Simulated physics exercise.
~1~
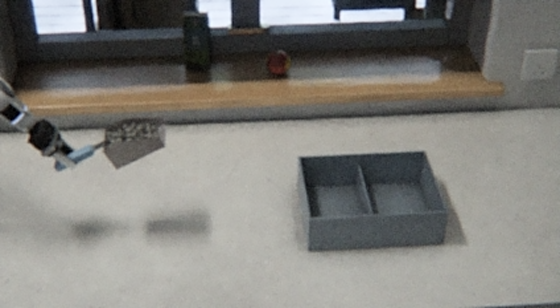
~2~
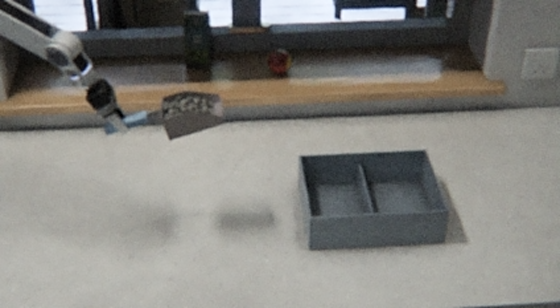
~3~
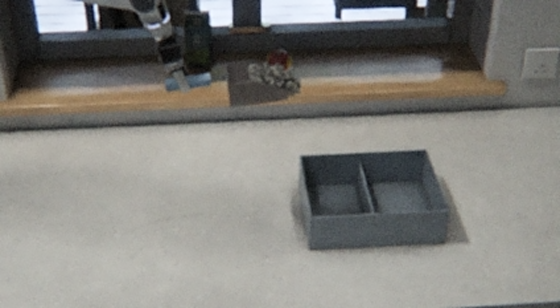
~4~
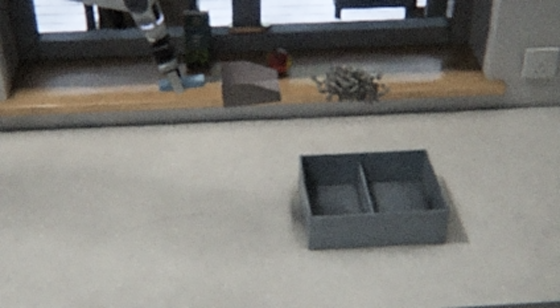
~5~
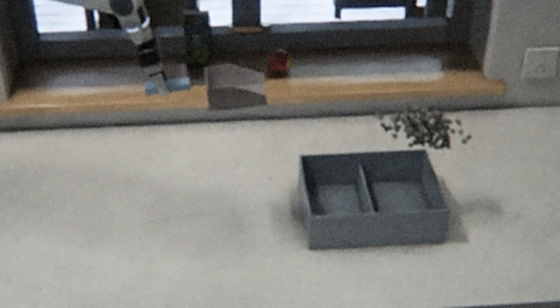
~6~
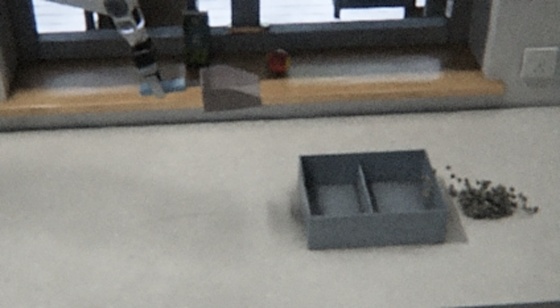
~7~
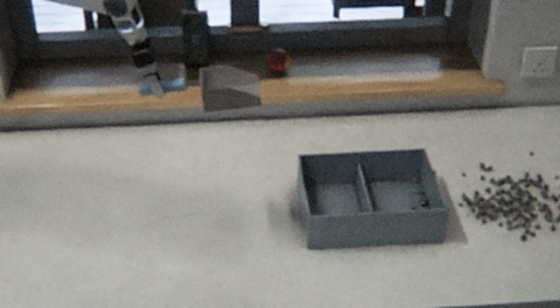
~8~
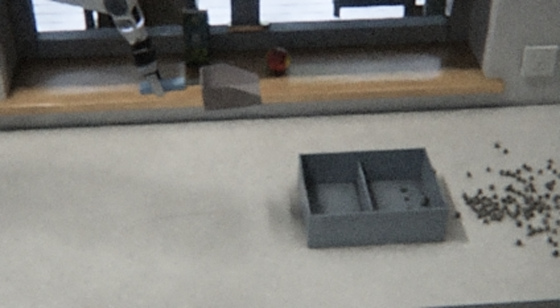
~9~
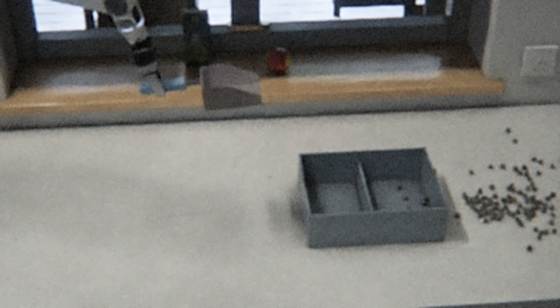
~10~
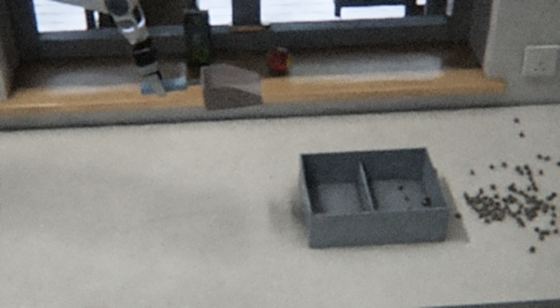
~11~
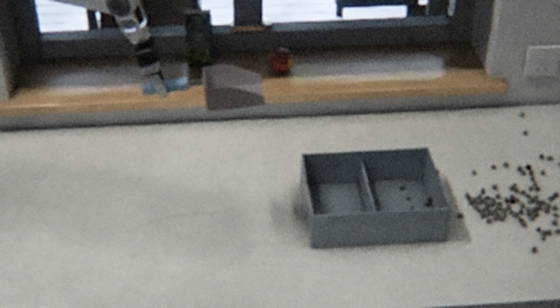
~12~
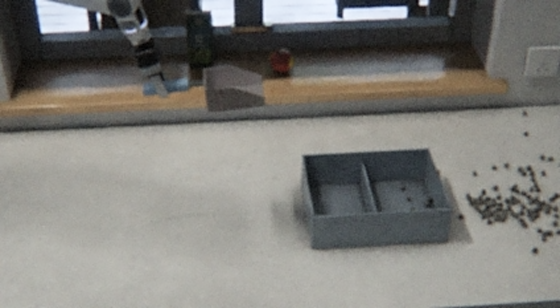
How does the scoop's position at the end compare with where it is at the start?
The scoop starts low at the far left above the tabletop, and it ends farther right and higher in view, in front of the wooden window ledge.
